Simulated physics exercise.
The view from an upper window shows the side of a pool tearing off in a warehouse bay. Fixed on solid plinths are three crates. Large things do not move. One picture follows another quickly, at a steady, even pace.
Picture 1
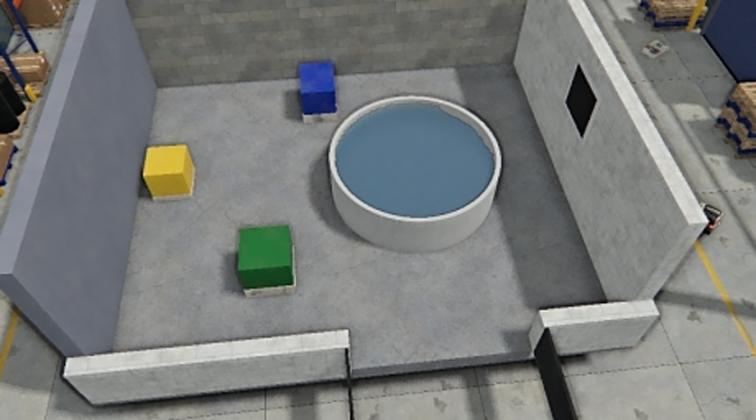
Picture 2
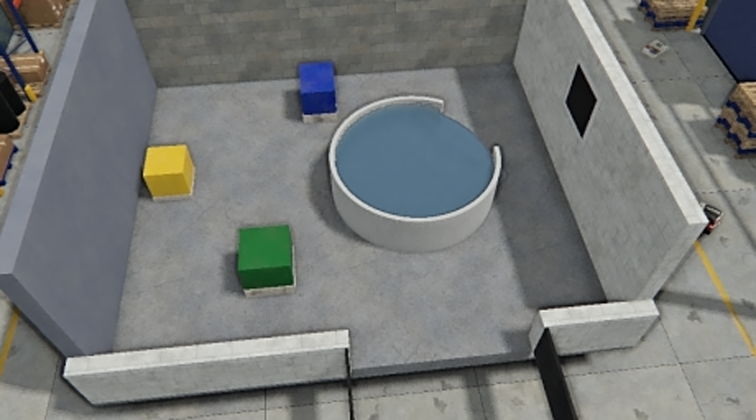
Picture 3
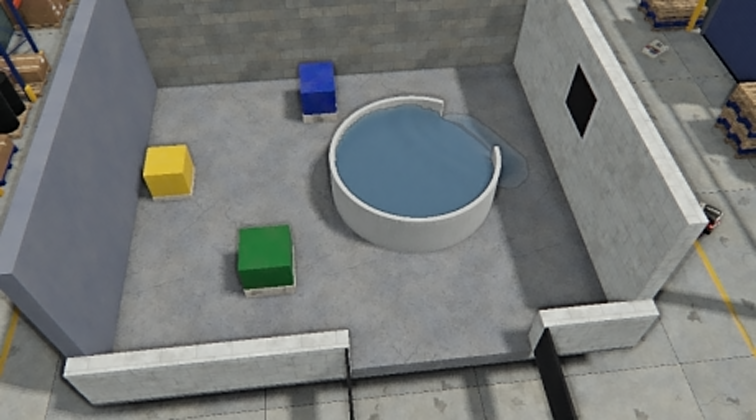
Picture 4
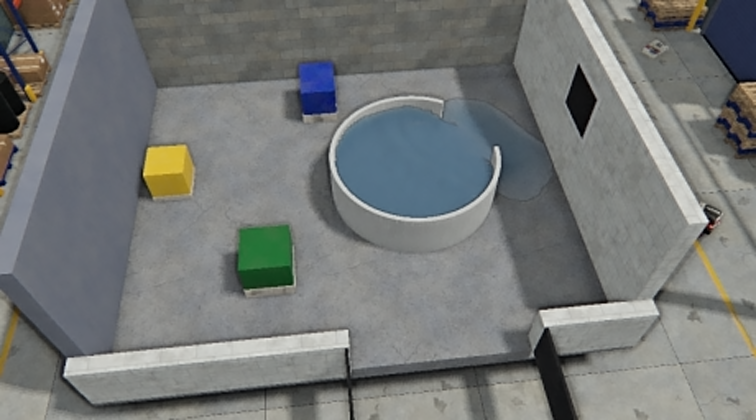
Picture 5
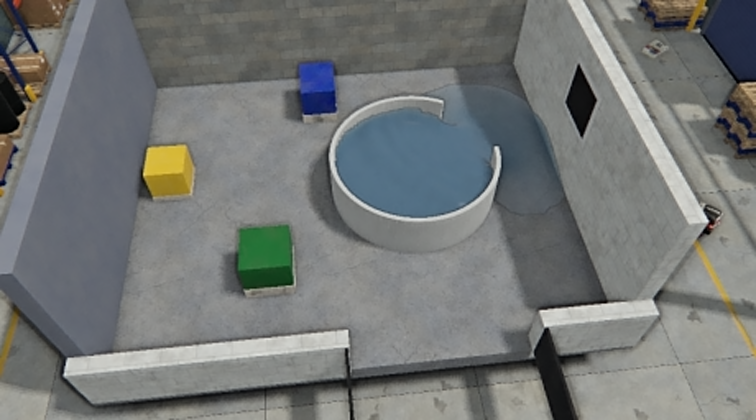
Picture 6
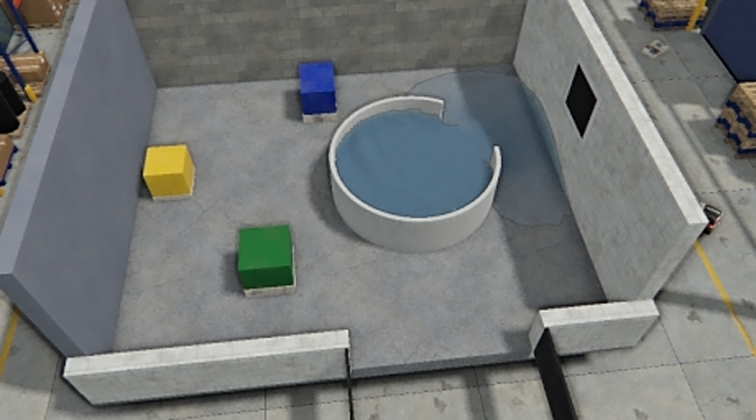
Round white pool losing a section of its right side, with water pouring out and spreading across the floor toward the back.
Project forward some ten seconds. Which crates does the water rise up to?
At the end, the green crate is missed, the yellow crate is caught, the blue crate is caught.
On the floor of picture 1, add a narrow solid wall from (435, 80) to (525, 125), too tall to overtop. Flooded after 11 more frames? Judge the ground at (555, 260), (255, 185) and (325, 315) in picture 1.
First inundated, then unwetted, then unwetted.
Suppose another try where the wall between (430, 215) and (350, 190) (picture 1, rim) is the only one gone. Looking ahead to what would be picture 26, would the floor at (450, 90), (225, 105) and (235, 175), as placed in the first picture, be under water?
Untouched, untouched, soaked.
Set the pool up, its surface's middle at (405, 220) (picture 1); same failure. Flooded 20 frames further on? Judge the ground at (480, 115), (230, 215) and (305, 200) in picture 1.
As listed: Awash, not flooded, no water.
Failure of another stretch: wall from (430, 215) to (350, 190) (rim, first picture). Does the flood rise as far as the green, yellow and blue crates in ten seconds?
Going through them, the green crate gets reached, the yellow crate gets reached and the blue crate is never reached.
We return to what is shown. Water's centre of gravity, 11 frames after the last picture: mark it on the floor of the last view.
The balance point is around (452, 156).
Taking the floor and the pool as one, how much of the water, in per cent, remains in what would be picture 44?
I'd say around 96 per cent.
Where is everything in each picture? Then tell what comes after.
The first frame shows the round pool at (415, 157) is whole and still.
In the second frame, water pours out at (471, 143) and has run to (497, 181).
In the third frame, the front is at (523, 176), out from the gap at (471, 145).
In the fourth frame, the front is at (547, 176), out from the gap at (470, 146).
In the fifth frame, the front is at (495, 89), out from the gap at (470, 146).
In the sixth frame, water pours out at (471, 146) and has run to (518, 79).
A moment on, water covers 15 % of the floor; the green crate not reached, the yellow crate not reached, the blue crate not reached.
Next, water covers 30 % of the floor; the green crate not reached, the yellow crate not reached, the blue crate not reached.
Then, water covers 55 % of the floor; the green crate not reached, the yellow crate not reached, the blue crate water round its plinth.
Later, water covers 95 % of the floor; the green crate water round its plinth, the yellow crate water round its plinth, the blue crate water round its plinth.
In the end, water covers 100 % of the floor; the green crate stayed above the water, the yellow crate was topped, the blue crate was topped.
